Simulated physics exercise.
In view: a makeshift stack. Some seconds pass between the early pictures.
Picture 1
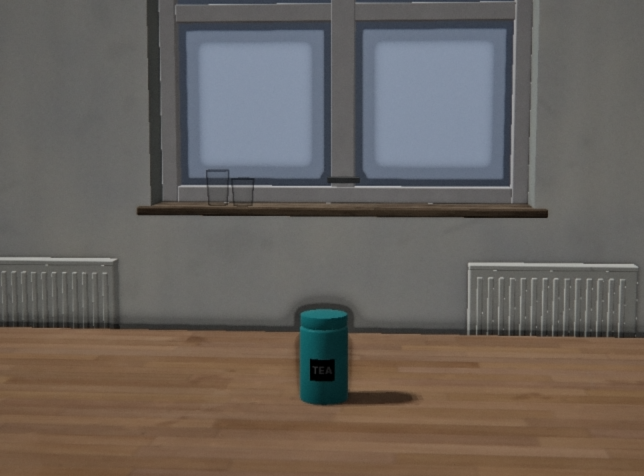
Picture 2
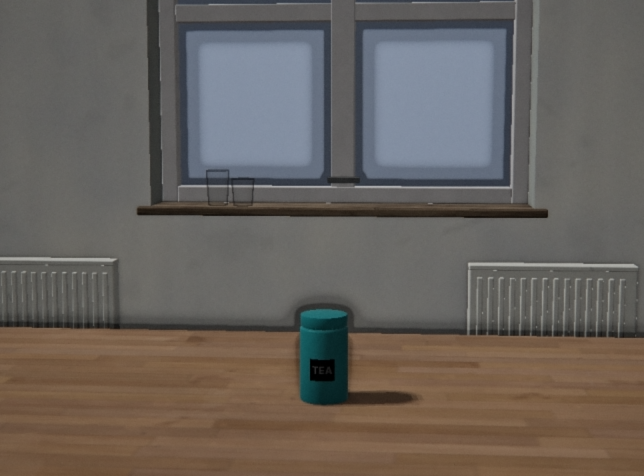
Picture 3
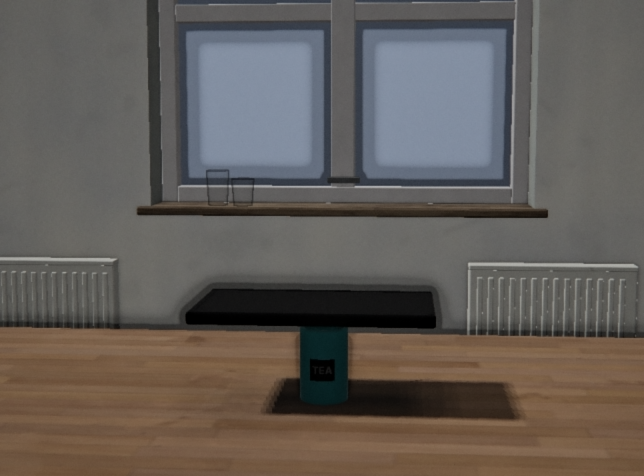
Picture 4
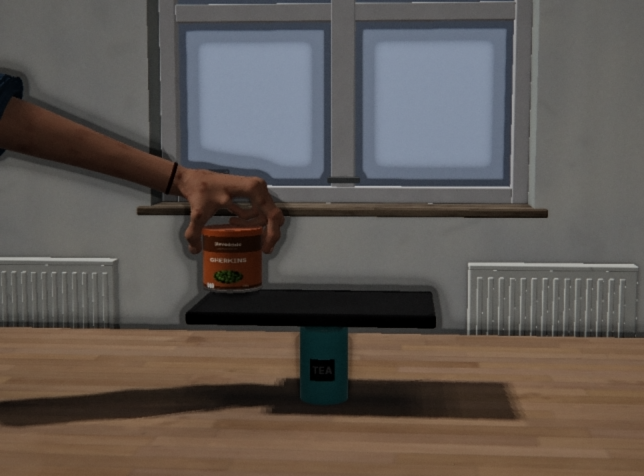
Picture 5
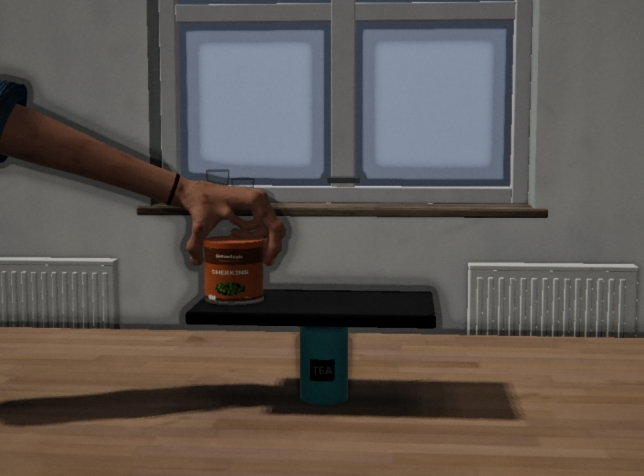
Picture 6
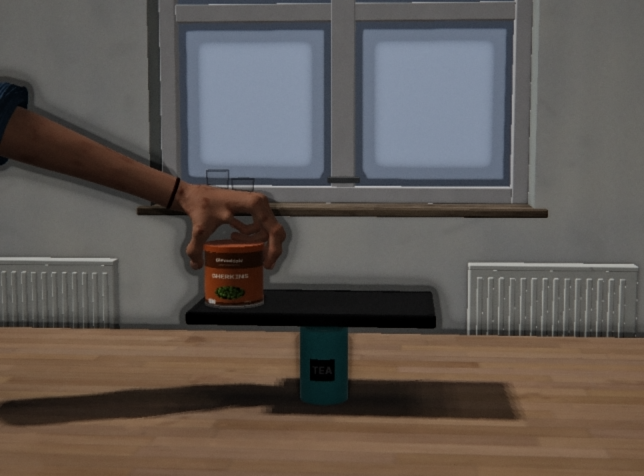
On a wooden table near a window, a teal tea canister stood alone, then had a flat black lid on top, and a hand from the left lowered an orange tin onto its left end.
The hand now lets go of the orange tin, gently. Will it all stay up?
It loses its balance.
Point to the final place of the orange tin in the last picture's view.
At about (159, 374).
Then, 0.30 s past the last view, orange tin now fallen; black lid rocked 46° from its first pose.
Then, 0.40 s past the last view, black lid rocked 57° from its first pose.
Finally, fallen, orange tin; down or leaning hard in the stack, black lid; turquoise jar still in place. Final places as the last picture's camera would see them, orange tin near (158, 374). The stack comes apart.
